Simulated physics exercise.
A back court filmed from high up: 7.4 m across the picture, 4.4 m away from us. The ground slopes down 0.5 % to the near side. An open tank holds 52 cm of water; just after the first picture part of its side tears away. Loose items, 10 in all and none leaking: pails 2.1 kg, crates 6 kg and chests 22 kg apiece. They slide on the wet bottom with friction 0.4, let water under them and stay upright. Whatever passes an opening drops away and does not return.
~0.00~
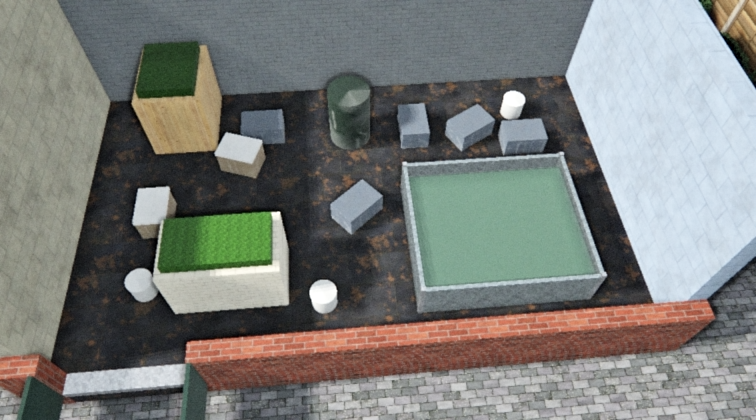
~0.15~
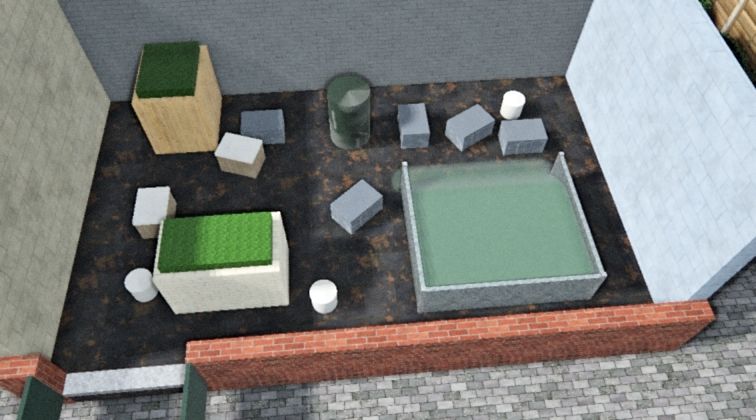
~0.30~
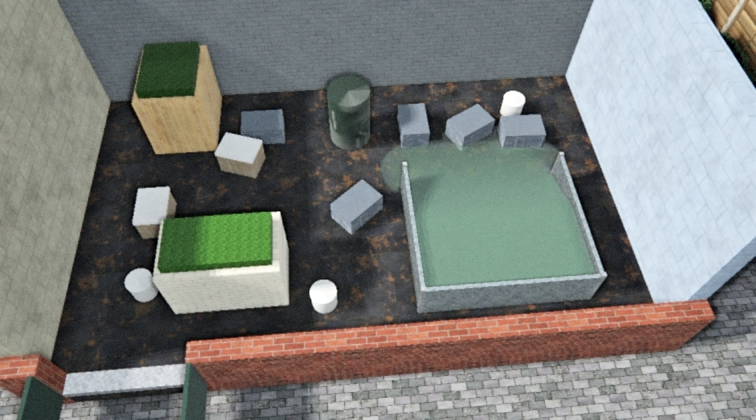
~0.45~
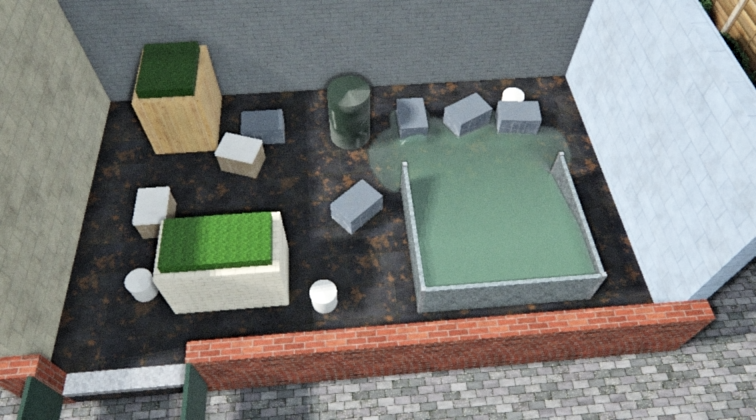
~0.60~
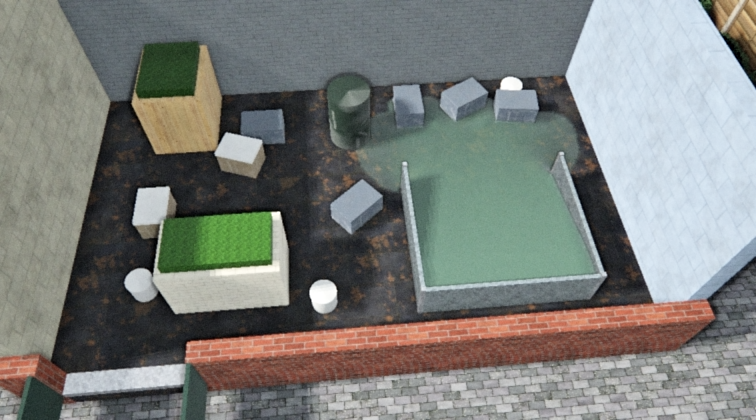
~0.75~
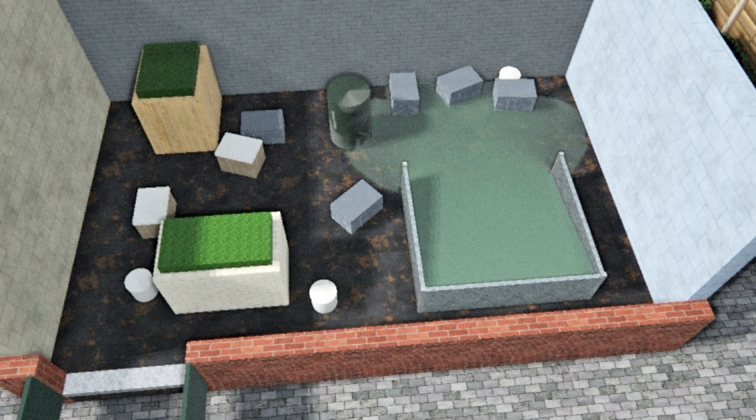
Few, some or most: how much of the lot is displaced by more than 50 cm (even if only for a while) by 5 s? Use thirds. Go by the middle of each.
That comes to two thirds or more.
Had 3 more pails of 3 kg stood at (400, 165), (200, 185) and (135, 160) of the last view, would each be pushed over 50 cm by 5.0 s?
In turn: More, more, short of it.
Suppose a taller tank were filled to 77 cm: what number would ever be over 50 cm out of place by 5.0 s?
Then 10.
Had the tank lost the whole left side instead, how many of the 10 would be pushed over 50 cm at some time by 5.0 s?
Then 5.
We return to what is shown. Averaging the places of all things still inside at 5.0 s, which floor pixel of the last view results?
At about (311, 231).
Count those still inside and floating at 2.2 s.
I count 4.
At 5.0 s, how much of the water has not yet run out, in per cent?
Some 100 per cent remains.
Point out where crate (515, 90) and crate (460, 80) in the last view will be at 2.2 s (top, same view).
Near (566, 89) and (430, 63).
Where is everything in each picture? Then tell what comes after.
A crate at (471, 120), on the bottom; a crate at (525, 130), on the bottom; water covers 3.8 m2; 0 of 10 have shifted, in the first frame.
A crate at (471, 120), on the bottom; a crate at (525, 130) rests on the ground; 4.8 m2 under water; 0 of 10 have shifted, in the second frame.
A crate at (471, 120) rests on the ground; a crate at (523, 125) rests on the ground, 9 cm from its start; 5.8 m2 under water; 1 of 10 have shifted, in the third frame.
A crate at (469, 108) rests on the ground, 22 cm from its start; a crate at (520, 111) rests on the ground, 36 cm from its start; 7.0 m2 under water; 4 of 10 have shifted, in the fourth frame.
A crate at (465, 92), on the bottom, 56 cm from its start; a crate at (518, 99), on the bottom, 60 cm from its start; 8.4 m2 under water; 4 of 10 have shifted, in the fifth frame.
A crate at (460, 79), on the bottom, 86 cm from its start; a crate at (516, 88) rests on the ground, 84 cm from its start; 9.9 m2 under water; 4 of 10 have shifted, in the sixth frame.
After 1.1 s 4 of 10 are over 50 cm from their spots; 4 afloat.
After 2.2 s 4 of 10 are over 50 cm from their spots; 4 afloat.
After 3.5 s 6 of 10 are over 50 cm from their spots; 5 afloat.
After 5.0 s 7 of 10 are over 50 cm from their spots, and 7 have been at some point; 6 afloat.
